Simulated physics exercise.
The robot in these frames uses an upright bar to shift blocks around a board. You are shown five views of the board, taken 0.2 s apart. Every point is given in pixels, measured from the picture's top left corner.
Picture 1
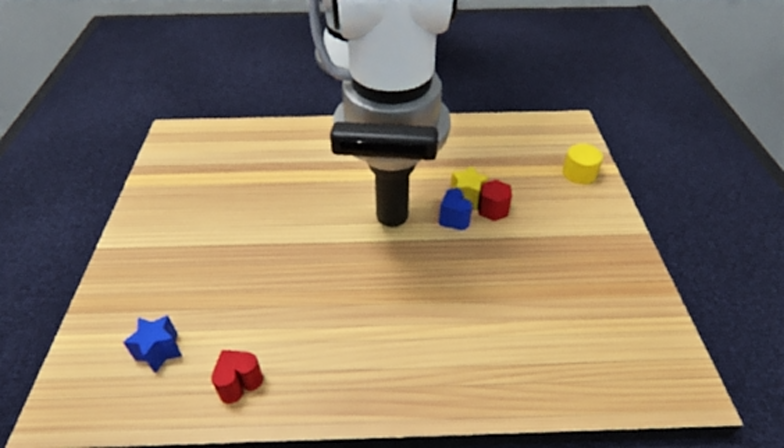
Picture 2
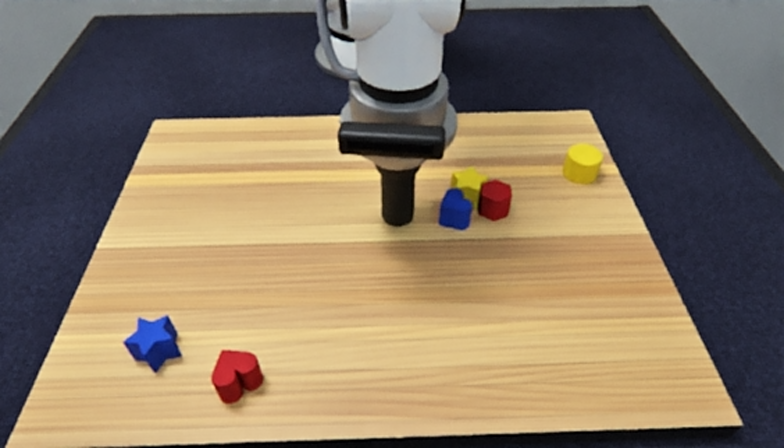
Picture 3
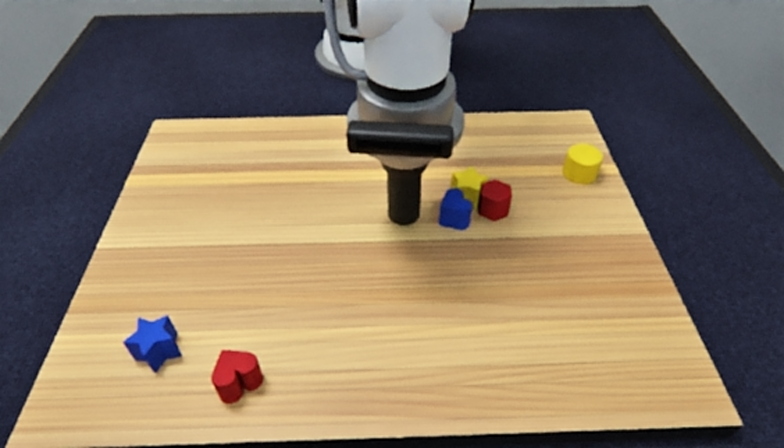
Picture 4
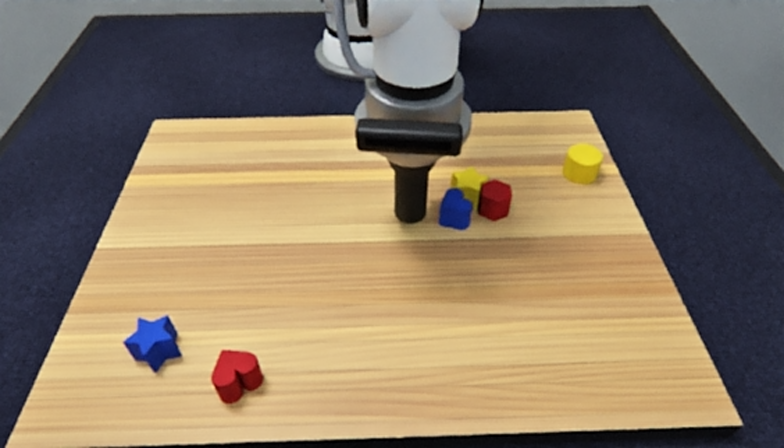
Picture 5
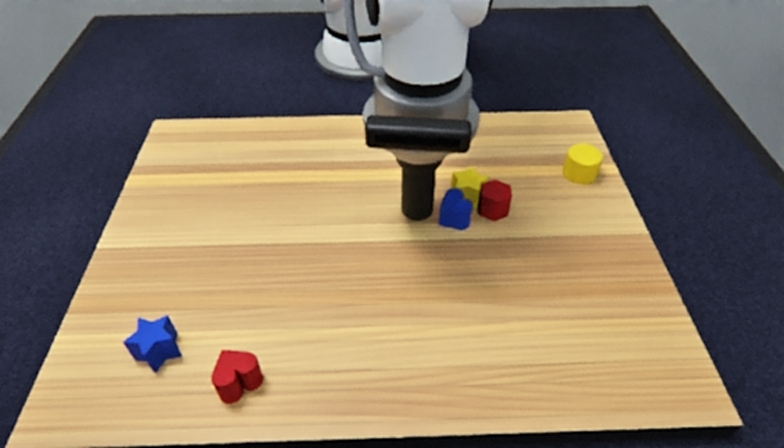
A robot arm holding an upright dark bar slid slowly a short way right across a wooden board, drawing closer to a cluster of blue, yellow and red blocks, while all the blocks stayed still.
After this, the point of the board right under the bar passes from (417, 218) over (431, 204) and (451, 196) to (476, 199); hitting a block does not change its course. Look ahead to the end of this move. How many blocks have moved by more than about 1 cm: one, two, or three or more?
It shifts two blocks.
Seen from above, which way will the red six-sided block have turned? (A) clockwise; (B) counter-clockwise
The correct letter is A.
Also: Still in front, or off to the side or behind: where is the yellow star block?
It remains before the bar.
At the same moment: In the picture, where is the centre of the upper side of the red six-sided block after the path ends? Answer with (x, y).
Its top middle is near (533, 196).
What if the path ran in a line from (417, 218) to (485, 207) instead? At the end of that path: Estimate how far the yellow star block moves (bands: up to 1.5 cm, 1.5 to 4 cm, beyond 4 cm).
Band: 1.5 to 4 cm.
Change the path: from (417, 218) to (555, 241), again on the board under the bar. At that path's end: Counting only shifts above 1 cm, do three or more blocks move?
No, that is not how it ends up.
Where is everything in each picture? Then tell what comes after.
Lower end of the bar at (392, 216), tops of blocks, blue heart block at (456, 199), yellow star block at (470, 178), red six-sided block at (497, 190), in the first picture.
Bar at (398, 215), blocks as before, in the second picture.
Bar at (404, 214), blocks as before, in the third picture.
Bar at (410, 212), blocks as before, in the fourth picture.
Bar at (417, 210), blue heart block at (456, 199), yellow star block at (470, 178), red six-sided block at (497, 190), in the fifth picture.
The first path, step by step. Halfway along, bar at (440, 189); nothing pushed yet.
At the end, bar at (477, 191); blue heart block not moved; yellow star block at (508, 179); red six-sided block at (533, 196), turned 30° clockwise.
